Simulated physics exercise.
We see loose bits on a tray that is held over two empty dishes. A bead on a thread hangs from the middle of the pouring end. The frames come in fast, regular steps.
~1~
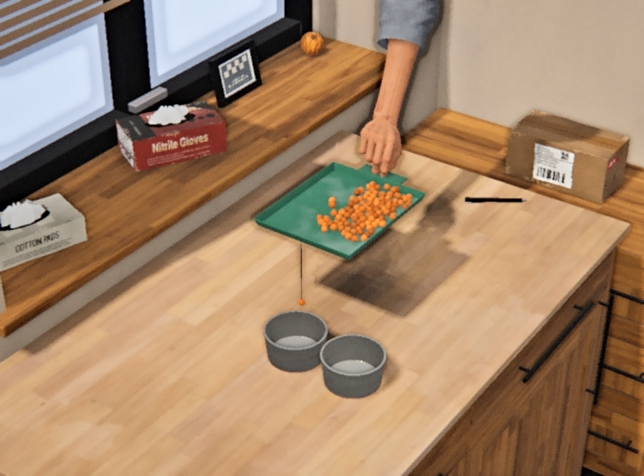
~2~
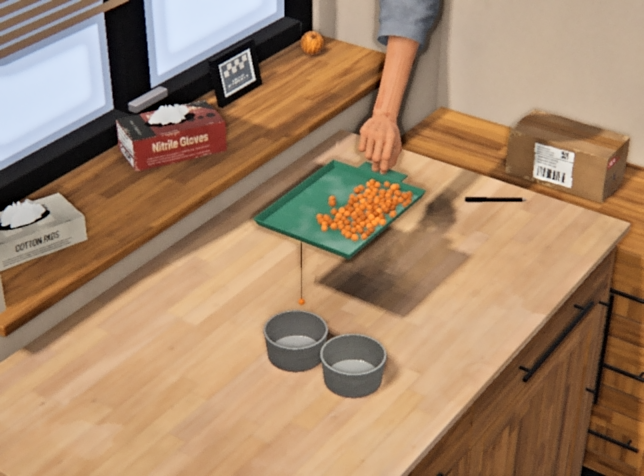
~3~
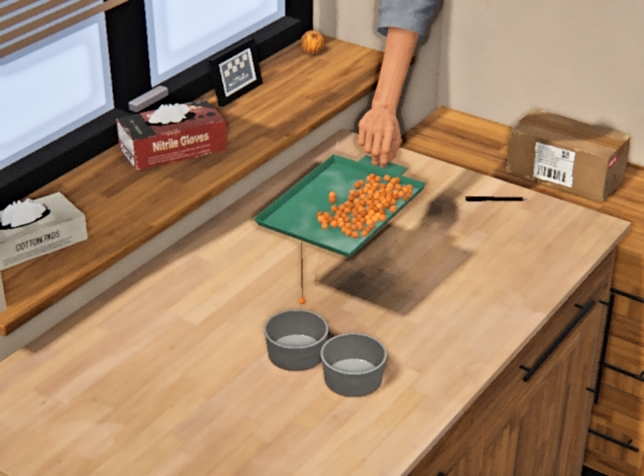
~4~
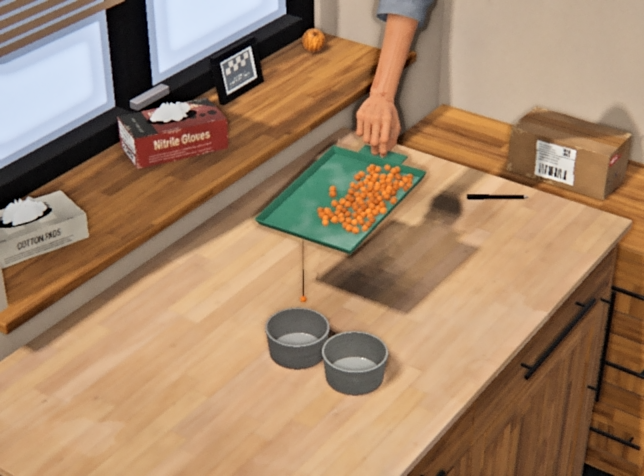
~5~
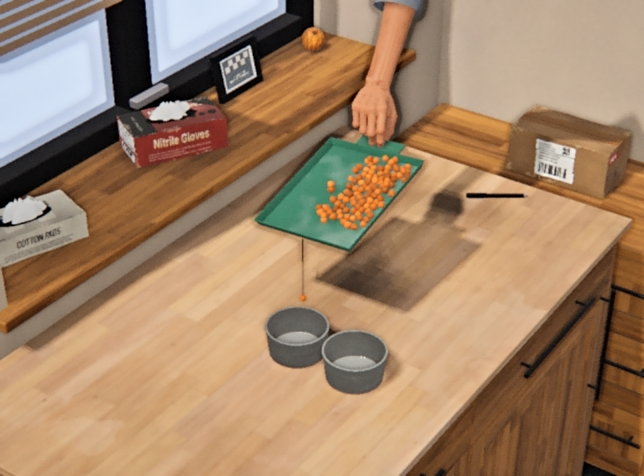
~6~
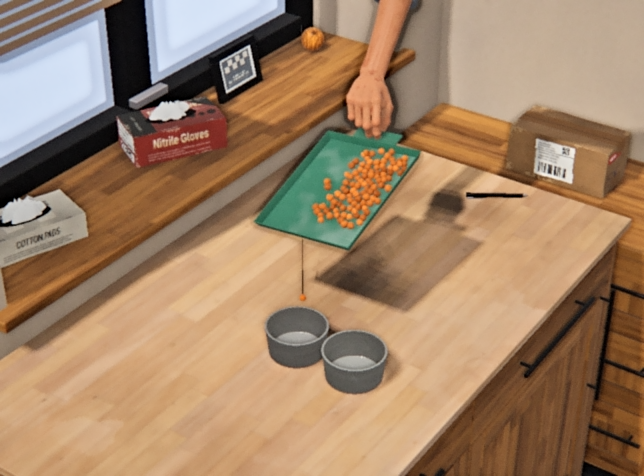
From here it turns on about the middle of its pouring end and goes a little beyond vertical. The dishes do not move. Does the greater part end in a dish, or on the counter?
The two hold less than half of the load.
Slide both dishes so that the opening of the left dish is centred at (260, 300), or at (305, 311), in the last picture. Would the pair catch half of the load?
First the larger part, then under half.
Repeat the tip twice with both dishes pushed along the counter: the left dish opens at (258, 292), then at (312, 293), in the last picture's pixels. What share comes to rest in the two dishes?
Roughly 70 per cent, and 0 per cent.
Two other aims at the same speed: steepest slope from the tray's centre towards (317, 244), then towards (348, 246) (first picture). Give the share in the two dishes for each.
About 80 and 20 per cent.
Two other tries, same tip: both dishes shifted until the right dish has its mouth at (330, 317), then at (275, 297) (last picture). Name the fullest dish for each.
The first try: The left-hand dish. The second: The right dish.
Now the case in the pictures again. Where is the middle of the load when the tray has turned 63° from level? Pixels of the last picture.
Roughly at (275, 237).
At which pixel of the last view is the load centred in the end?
Roughly at (241, 325).
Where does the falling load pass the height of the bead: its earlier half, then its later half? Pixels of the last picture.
Early half (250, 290), late half (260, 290).
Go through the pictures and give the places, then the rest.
Corners of the pouring end at (258, 218) and (349, 253), level; middle of the load at (370, 210), coated peanuts; left dish at (277, 356); right dish at (335, 381); bead on its thread at (302, 302), in the first picture.
Corners of the pouring end at (258, 218) and (349, 252), level; middle of the load at (370, 208), in the second picture.
Corners of the pouring end at (258, 218) and (349, 251), tipped barely, lowest at the left corner; middle of the load at (370, 203), in the third picture.
Corners of the pouring end at (259, 218) and (349, 248), tipped a little, lowest at the left corner; middle of the load at (370, 196), in the fourth picture.
Corners of the pouring end at (258, 219) and (348, 246), tipped a little, lowest at the left corner; middle of the load at (368, 189), in the fifth picture.
Corners of the pouring end at (258, 220) and (347, 245), tipped clearly, lowest at the left corner; middle of the load at (365, 185); left dish at (279, 351); right dish at (337, 377), in the sixth picture.
Soon, tray tipped steeply; about half on the tray; a small part in the left dish; a small part outside both; about a quarter in the air.
A while on, tray tipped past a quarter turn; about a quarter in the left dish; most outside both; a small part in the air.
Towards the end, tray tipped past a quarter turn; a small part in the left dish; most outside both.
Finally, tray tipped past a quarter turn; none in the right dish; a small part in the left dish; most outside both.
